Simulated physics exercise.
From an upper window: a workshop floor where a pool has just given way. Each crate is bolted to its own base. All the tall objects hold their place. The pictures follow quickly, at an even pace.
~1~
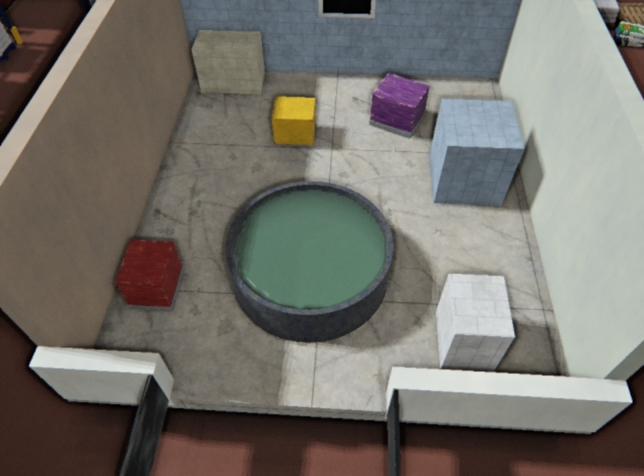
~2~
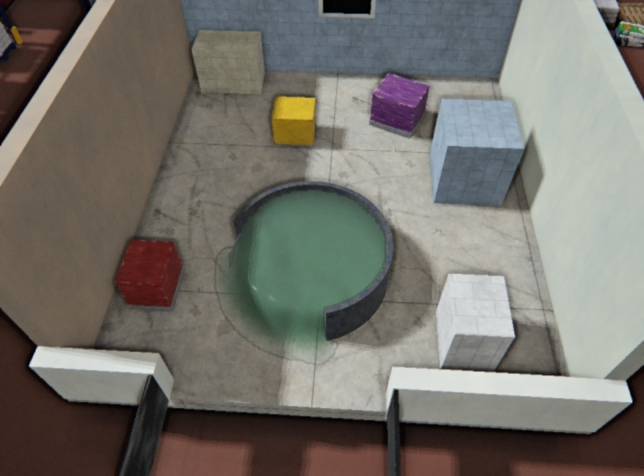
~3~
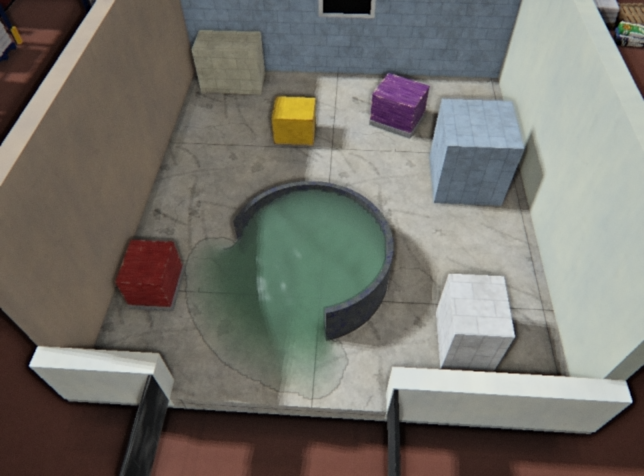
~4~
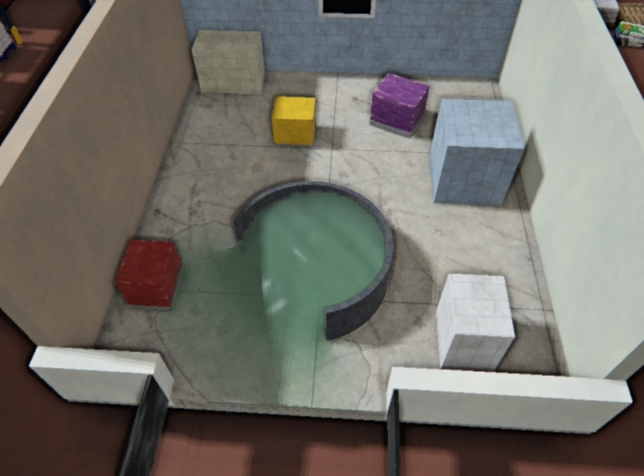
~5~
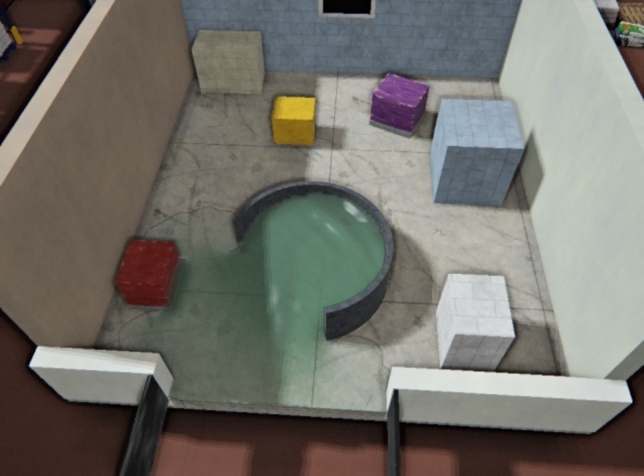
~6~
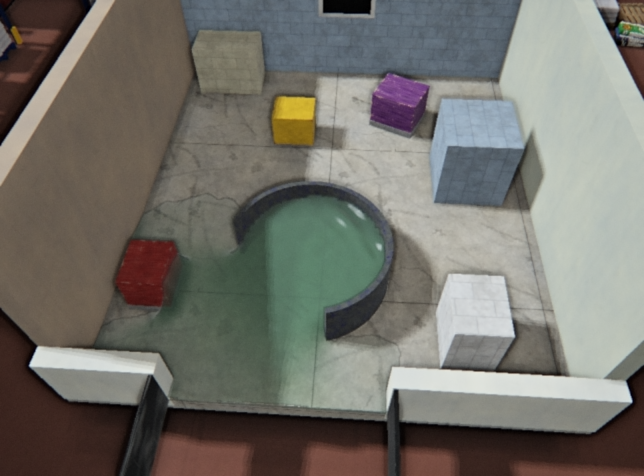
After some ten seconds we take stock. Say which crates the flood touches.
One by one: The purple crate stays dry; the yellow crate gets wet; the red crate gets wet.
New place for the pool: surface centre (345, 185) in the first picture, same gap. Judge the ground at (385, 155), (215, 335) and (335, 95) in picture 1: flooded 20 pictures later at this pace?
As listed: Not flooded, flooded, no water.
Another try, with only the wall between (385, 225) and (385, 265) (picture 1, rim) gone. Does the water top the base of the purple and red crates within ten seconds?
Then: The purple crate is safe; the red crate is spared.
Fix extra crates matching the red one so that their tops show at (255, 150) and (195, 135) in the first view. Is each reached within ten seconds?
One after the other: Is wetted, ends up wet.
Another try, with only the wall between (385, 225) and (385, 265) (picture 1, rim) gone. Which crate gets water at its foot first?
The one in purple.
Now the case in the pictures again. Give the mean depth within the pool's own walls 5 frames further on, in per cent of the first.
Close to 44 %.
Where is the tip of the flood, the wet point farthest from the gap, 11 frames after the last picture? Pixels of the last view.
At about (182, 108).
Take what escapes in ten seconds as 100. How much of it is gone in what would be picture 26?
Some 70 per cent.
A moment on, water covers 20 % of the floor; the purple crate not reached, the yellow crate not reached, the red crate water round its plinth.
Next, water covers 25 % of the floor; the purple crate not reached, the yellow crate not reached, the red crate water round its plinth.
Then, water covers 40 % of the floor; the purple crate not reached, the yellow crate water round its plinth, the red crate water round its plinth.
Later, water covers 55 % of the floor; the purple crate water round its plinth, the yellow crate water round its plinth, the red crate water round its plinth.
In the end, water covers 75 % of the floor; the purple crate stayed above the water, the yellow crate was topped, the red crate was topped.
